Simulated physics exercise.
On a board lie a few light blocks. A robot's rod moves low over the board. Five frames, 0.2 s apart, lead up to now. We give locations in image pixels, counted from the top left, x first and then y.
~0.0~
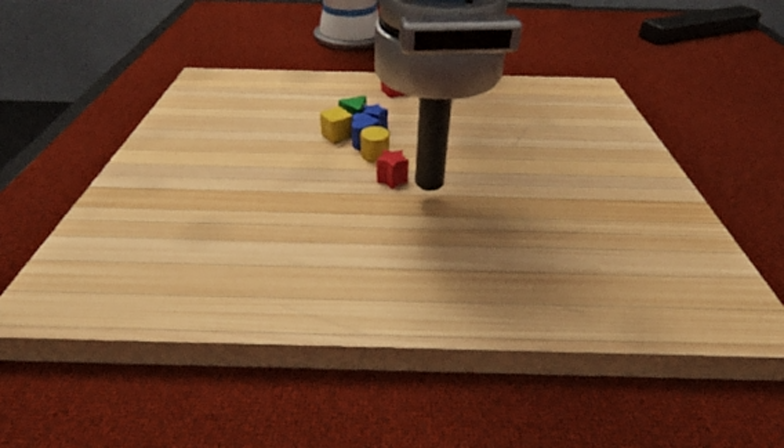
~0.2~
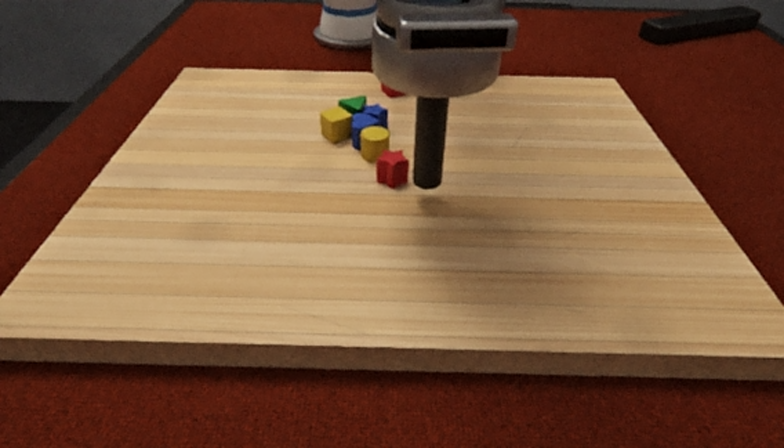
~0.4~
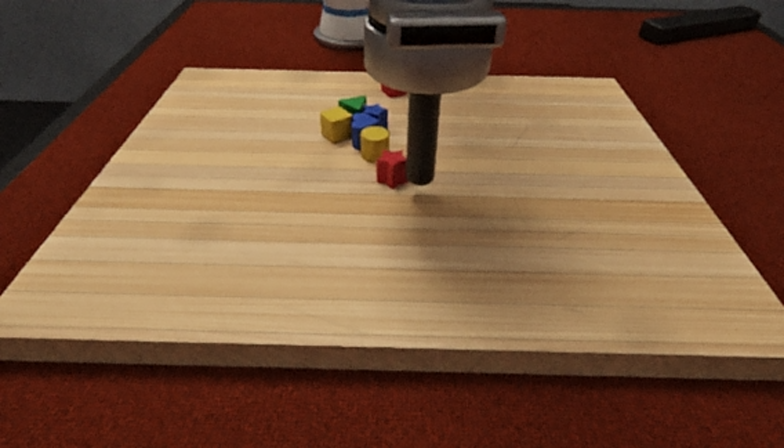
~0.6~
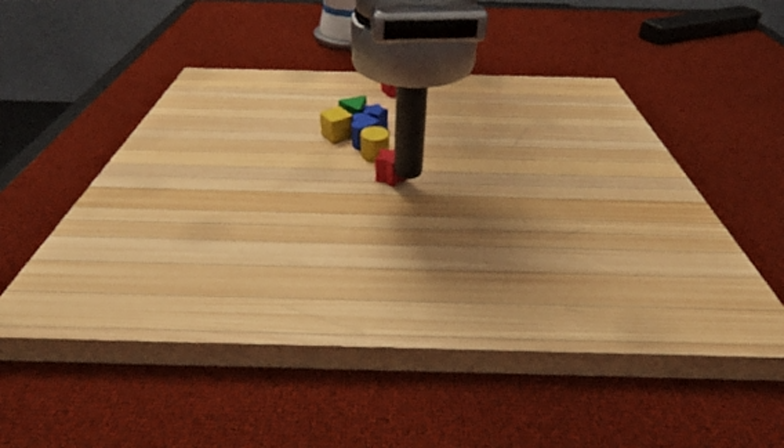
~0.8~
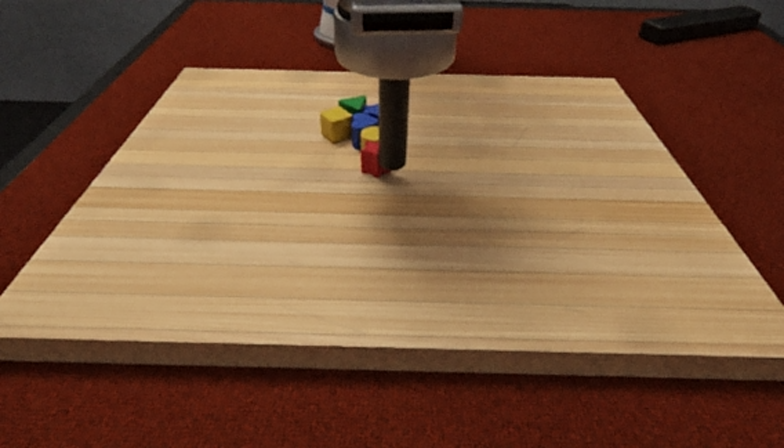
A robot's dark rod moved slowly left, low over a wooden board, until it reached a small red block and nudged it a little left and back, up close to the yellow round block.
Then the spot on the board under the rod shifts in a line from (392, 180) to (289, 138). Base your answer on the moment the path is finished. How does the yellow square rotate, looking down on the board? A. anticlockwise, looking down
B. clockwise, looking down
I'll go with A - anticlockwise, looking down.
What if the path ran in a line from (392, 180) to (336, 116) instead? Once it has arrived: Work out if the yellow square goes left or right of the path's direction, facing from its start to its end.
It's pushed left.
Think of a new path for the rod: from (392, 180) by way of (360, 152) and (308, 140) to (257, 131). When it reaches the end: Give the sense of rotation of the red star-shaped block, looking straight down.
The answer is clockwise.
What follows on the original path. One third of the way, rod (354, 149); yellow square (330, 110), turned 50° anticlockwise; green three-sided block (352, 95), turned 25° anticlockwise; blue heart (358, 107), turned 35° clockwise; blue star-shaped block (379, 104), turned 55° clockwise; yellow circle (359, 119); red star-shaped block (348, 130), turned 25° clockwise.
Two thirds of the way, rod (320, 136); yellow square (329, 108), turned 60° anticlockwise; green three-sided block (354, 93), turned 55° anticlockwise; blue heart (361, 103), turned 45° clockwise; blue star-shaped block (383, 102), turned 75° clockwise; yellow circle (356, 114); red star-shaped block (332, 119), turned 70° clockwise.
At the end, rod (287, 123); yellow square (330, 106), turned 60° anticlockwise; green three-sided block (354, 93), turned 55° anticlockwise; blue heart (361, 103), turned 45° clockwise; blue star-shaped block (383, 102), turned 75° clockwise; yellow circle (355, 114); red star-shaped block (328, 118), turned 95° clockwise.
